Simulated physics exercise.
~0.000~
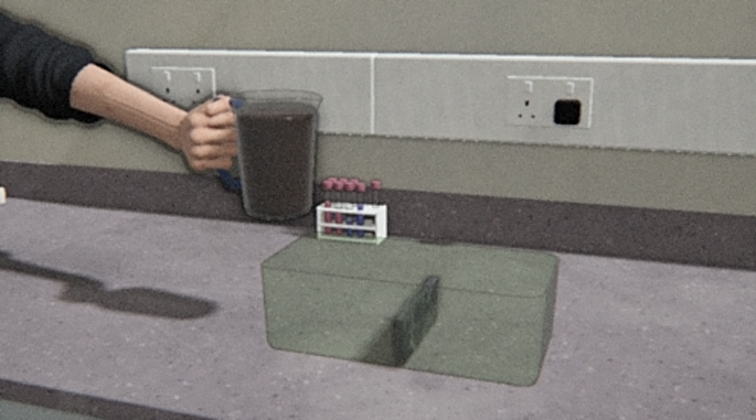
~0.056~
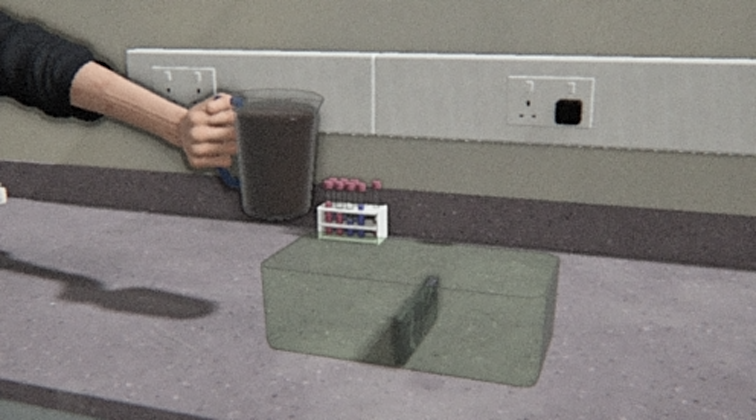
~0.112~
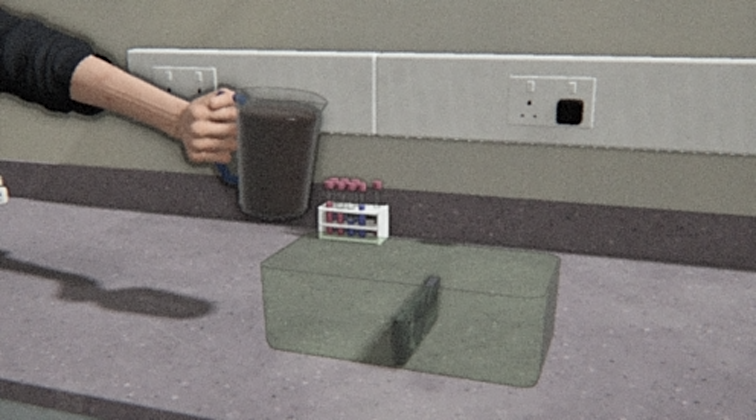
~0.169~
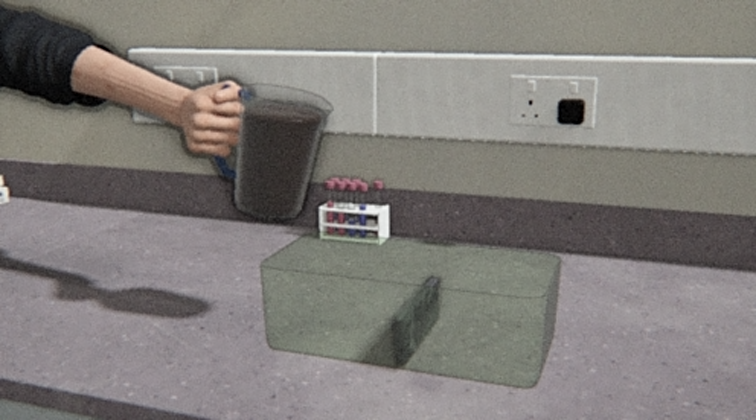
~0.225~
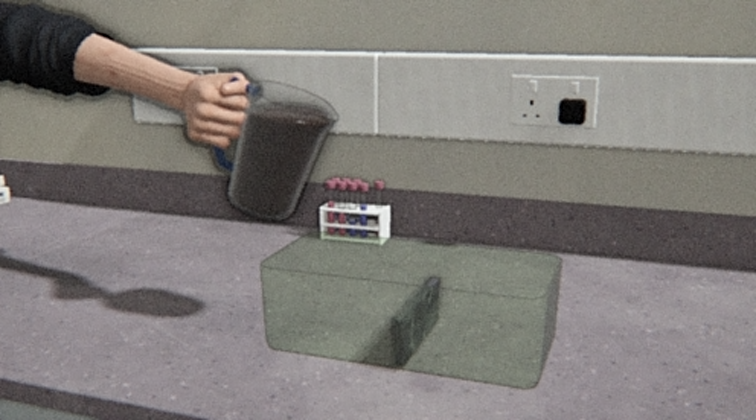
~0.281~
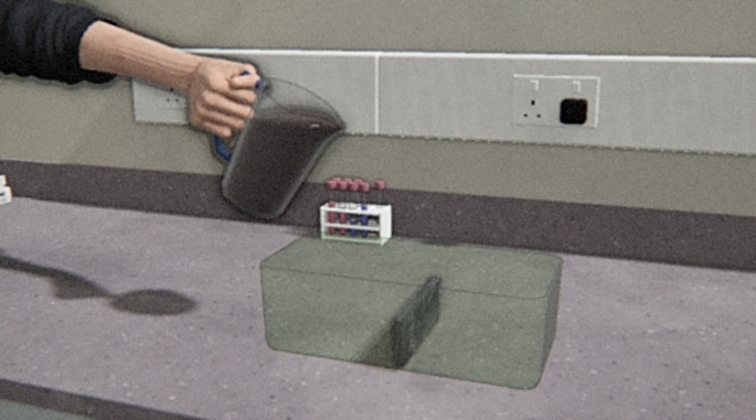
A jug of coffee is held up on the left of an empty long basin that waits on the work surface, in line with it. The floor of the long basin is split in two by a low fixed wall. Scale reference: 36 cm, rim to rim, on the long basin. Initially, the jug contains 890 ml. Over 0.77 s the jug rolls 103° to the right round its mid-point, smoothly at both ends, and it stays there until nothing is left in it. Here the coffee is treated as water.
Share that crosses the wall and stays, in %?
3 %.
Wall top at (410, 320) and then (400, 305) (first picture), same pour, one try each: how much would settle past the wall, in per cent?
One try each: Around 20 percent and then around 20 percent.
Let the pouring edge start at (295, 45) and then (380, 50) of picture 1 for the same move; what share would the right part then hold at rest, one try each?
Roughly 5 per cent the first time and 95 per cent the second.
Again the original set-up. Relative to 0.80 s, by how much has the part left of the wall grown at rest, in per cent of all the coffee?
Close to 36% of the whole.
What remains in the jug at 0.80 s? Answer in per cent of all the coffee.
Around 26 in a hundred.
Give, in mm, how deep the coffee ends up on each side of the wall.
28 mm left, 0 mm right.
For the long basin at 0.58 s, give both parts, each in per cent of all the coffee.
Left roughly 12 per cent, right roughly 0.
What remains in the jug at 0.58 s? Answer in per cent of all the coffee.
Still held: Roughly 70 % of the total.
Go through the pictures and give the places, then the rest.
It leans 0°; its right rim is at (322, 98); the coffee meets the walls at (243, 111) and (314, 114); the long basin's rim runs from (286, 249) to (552, 277); the wall's top is at (418, 298), in the first frame.
It leans 1°; its right rim is at (323, 99); the coffee meets the walls at (243, 109) and (314, 114), in the second frame.
It leans 5°; its right rim is at (326, 102); the coffee meets the walls at (247, 107) and (316, 116), in the third frame.
It leans 12°; its right rim is at (332, 109); the coffee meets the walls at (250, 108) and (321, 117), in the fourth frame.
It leans 20°; its right rim is at (338, 119); the coffee meets the walls at (250, 122) and (330, 119), in the fifth frame.
It leans 30°; its right rim is at (343, 132); the coffee meets the walls at (249, 134) and (341, 125), in the sixth frame.
After 0.58 s the tilt is 88° and 69 per cent is still to pour, 12 is left of the wall and 0 right of it.
After 0.80 s the tilt is 103° and 26 per cent is still to pour, 56 is left of the wall and 0 right of it.
After 1.02 s the tilt is 103° and 4 per cent is still to pour, 84 is left of the wall and 2 right of it.
After 1.27 s the tilt is 103° and 0 per cent is still to pour, 92 is left of the wall and 3 right of it.
In the end 92 per cent lies left of the wall, 3 right of it and 5 outside.
